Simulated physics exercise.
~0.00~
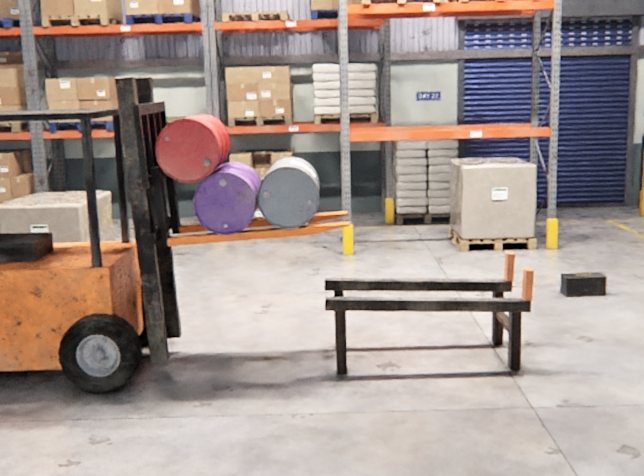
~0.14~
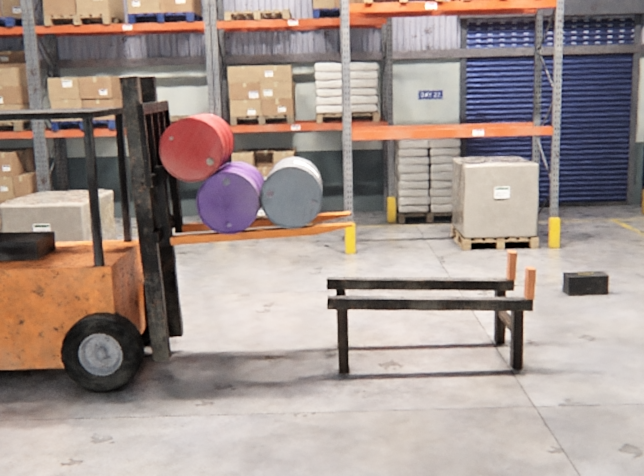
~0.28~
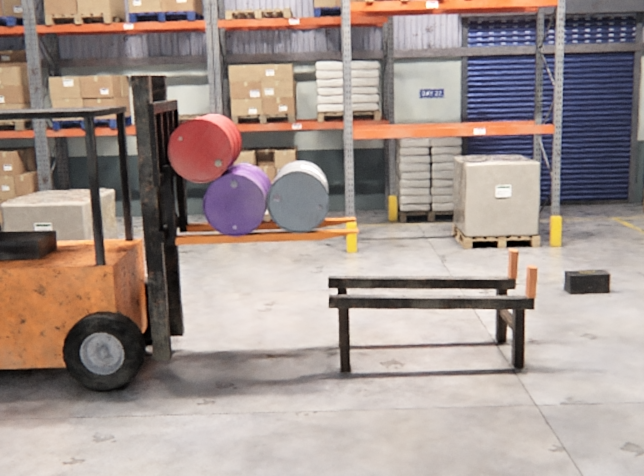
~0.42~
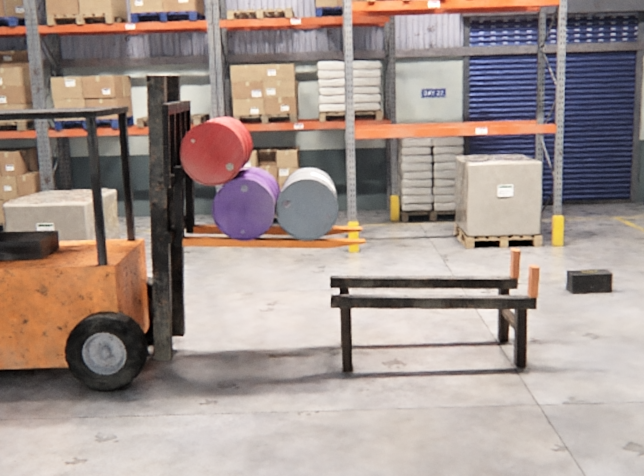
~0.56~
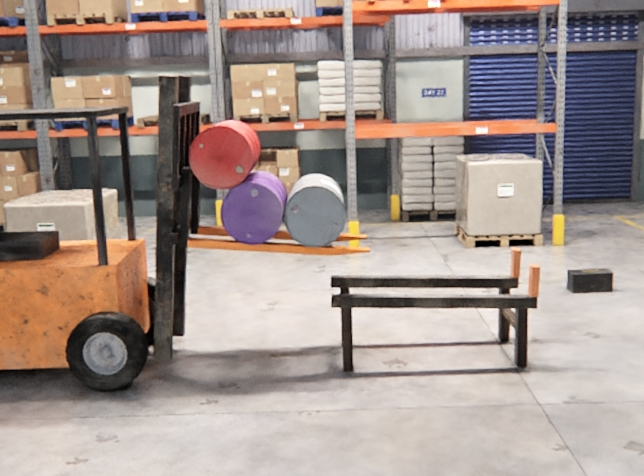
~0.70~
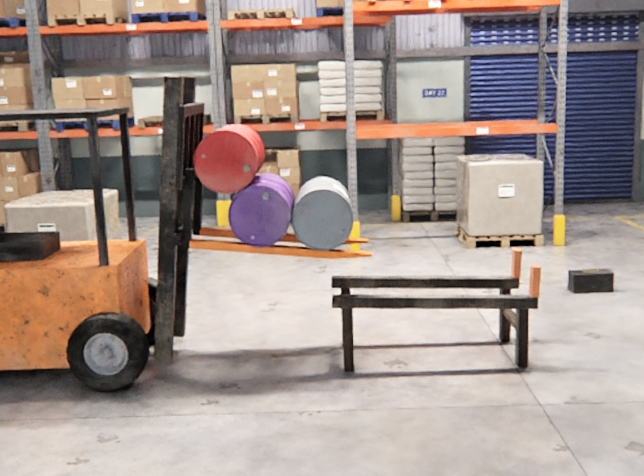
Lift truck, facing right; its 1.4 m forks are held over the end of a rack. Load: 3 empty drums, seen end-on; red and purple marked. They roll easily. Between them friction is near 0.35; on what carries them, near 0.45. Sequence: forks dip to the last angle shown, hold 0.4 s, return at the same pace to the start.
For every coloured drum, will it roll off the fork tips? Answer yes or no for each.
Red drum - no, purple - yes.
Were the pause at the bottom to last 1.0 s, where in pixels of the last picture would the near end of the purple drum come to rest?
(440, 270), roughly.
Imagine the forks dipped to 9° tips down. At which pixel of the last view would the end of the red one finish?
Near pixel (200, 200).
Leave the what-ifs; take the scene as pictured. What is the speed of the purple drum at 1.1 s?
Speed: Approx. 0.6 m/s.
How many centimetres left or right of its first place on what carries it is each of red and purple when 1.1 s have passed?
Red 0 cm right, purple 25 cm right.
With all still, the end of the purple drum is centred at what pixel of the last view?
It ends up close to (440, 267).
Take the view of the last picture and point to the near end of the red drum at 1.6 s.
Roughly at (212, 204) in the last picture.
Then, 1.1 s in, red is up on others, 115 cm from the tips, rolling left; purple is on the forks, 70 cm from the tips, rolling right; 0 off the forks so far.
Then, 1.6 s in, red is on the forks, 110 cm from the tips, rolling left; purple is on the forks, 25 cm from the tips, rolling right; 1 off the forks so far.
Then, 2.2 s in, red is on the forks, 115 cm from the tips; purple is on the rack, 135 cm from the rack's far end, rolling right; 2 off the forks so far.
In the end (3.9 s), red is on the forks, 115 cm from the tips; purple is on the rack, 80 cm from the rack's far end; 2 off the forks so far.
